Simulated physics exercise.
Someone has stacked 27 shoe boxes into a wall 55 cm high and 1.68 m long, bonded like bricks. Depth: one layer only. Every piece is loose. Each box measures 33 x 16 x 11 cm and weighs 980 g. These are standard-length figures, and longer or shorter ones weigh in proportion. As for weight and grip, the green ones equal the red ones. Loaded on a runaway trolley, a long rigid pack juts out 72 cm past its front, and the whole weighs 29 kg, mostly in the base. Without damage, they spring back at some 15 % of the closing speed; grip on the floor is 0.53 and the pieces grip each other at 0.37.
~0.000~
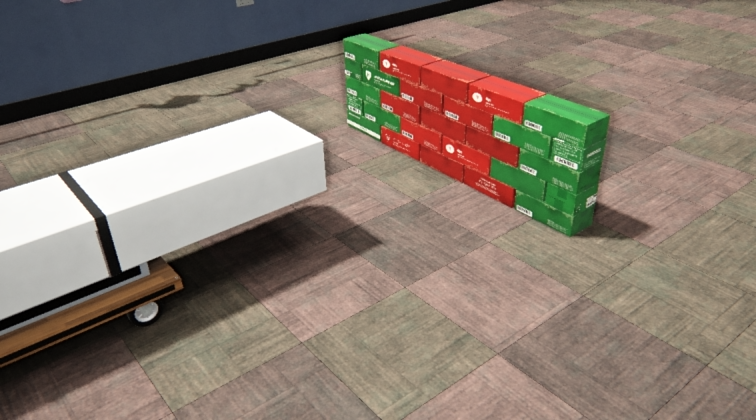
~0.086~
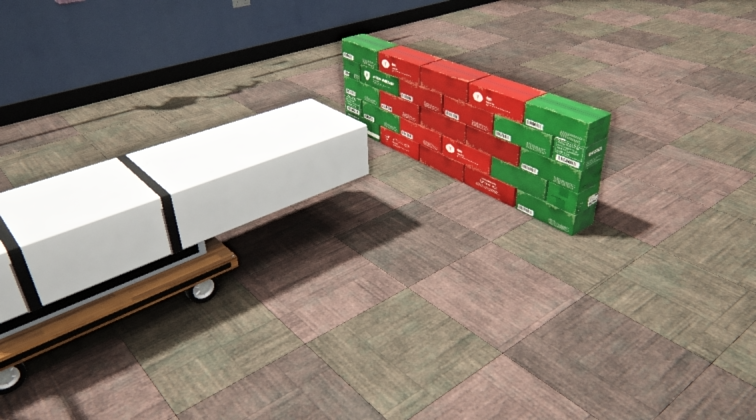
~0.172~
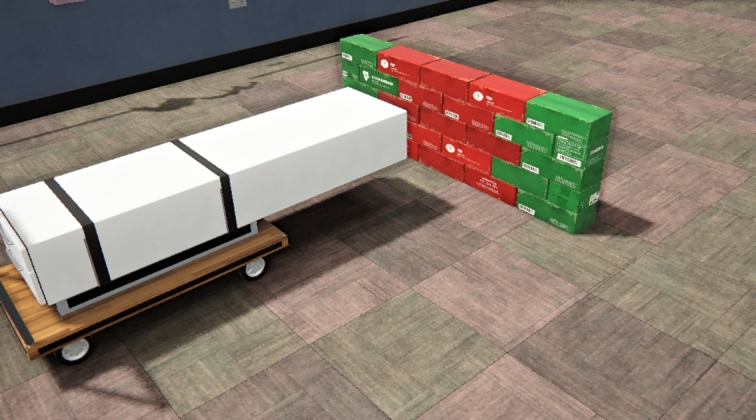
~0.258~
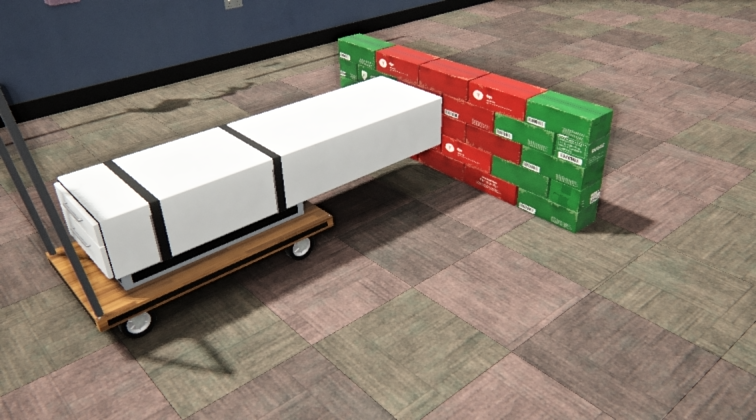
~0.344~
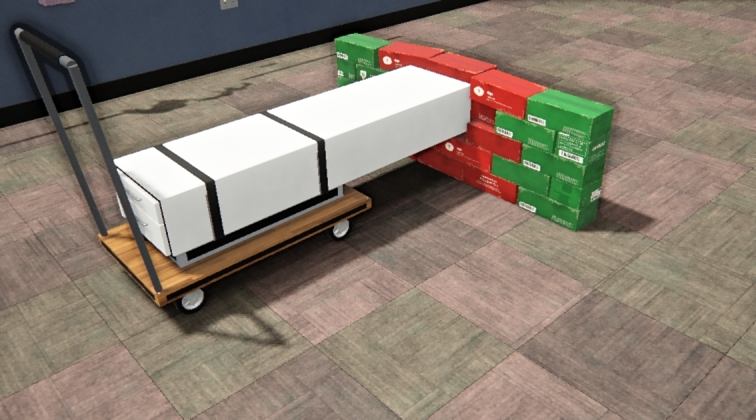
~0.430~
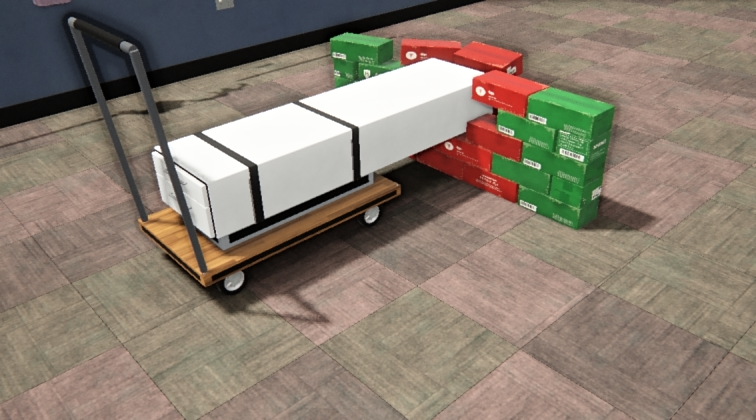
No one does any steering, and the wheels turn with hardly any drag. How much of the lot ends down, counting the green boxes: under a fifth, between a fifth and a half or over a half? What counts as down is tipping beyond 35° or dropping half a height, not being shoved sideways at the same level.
The total down comes to below a fifth.
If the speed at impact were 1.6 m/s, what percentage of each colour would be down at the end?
Green 10%, red 50%.
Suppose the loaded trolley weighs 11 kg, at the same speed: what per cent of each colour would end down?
Down at the end: Green 10 per cent, red 60 per cent.
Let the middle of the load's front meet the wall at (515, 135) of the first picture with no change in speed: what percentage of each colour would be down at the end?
Down at the end: Green 40 percent, red 40 percent.
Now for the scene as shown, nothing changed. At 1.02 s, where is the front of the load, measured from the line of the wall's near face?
It is some 120 centimetres past it.
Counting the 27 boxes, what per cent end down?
Close to 35 per cent of them.
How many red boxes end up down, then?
Looking at red, I make it 9 down at the end.
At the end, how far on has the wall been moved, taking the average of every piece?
Around 40 centimetres.
By 0.56 s, load 50 cm past the wall's line, still rolling; none of the 14 green boxes down (6 of 27 in all colours); top green box moved 31 mm; top red box tilted 13°.
By 0.78 s, load 90 cm past the wall's line, still rolling; none of the 14 green boxes down (6 of 27 in all colours); top green box moved 26 mm; top red box tilted 20°.
By 1.02 s, load 1.21 m past the wall's line, still rolling; none of the 14 green boxes down (8 of 27 in all colours); top green box moved 55 mm; top red box tilted 39°.
By 1.88 s, load 1.93 m past the wall's line, still rolling; none of the 14 green boxes down (9 of 27 in all colours); top green box moved 6 cm; top red box tilted 36°, 12 cm lower.
When it is over (2.8 s), load 2.21 m past the wall's line, still rolling; none of the 14 green boxes down (9 of 27 in all colours); top green box moved 6 cm; top red box upside down. That is 0 per cent. In pixels of the last frame, middles, top green box near (368, 47), top red box near (587, 158).
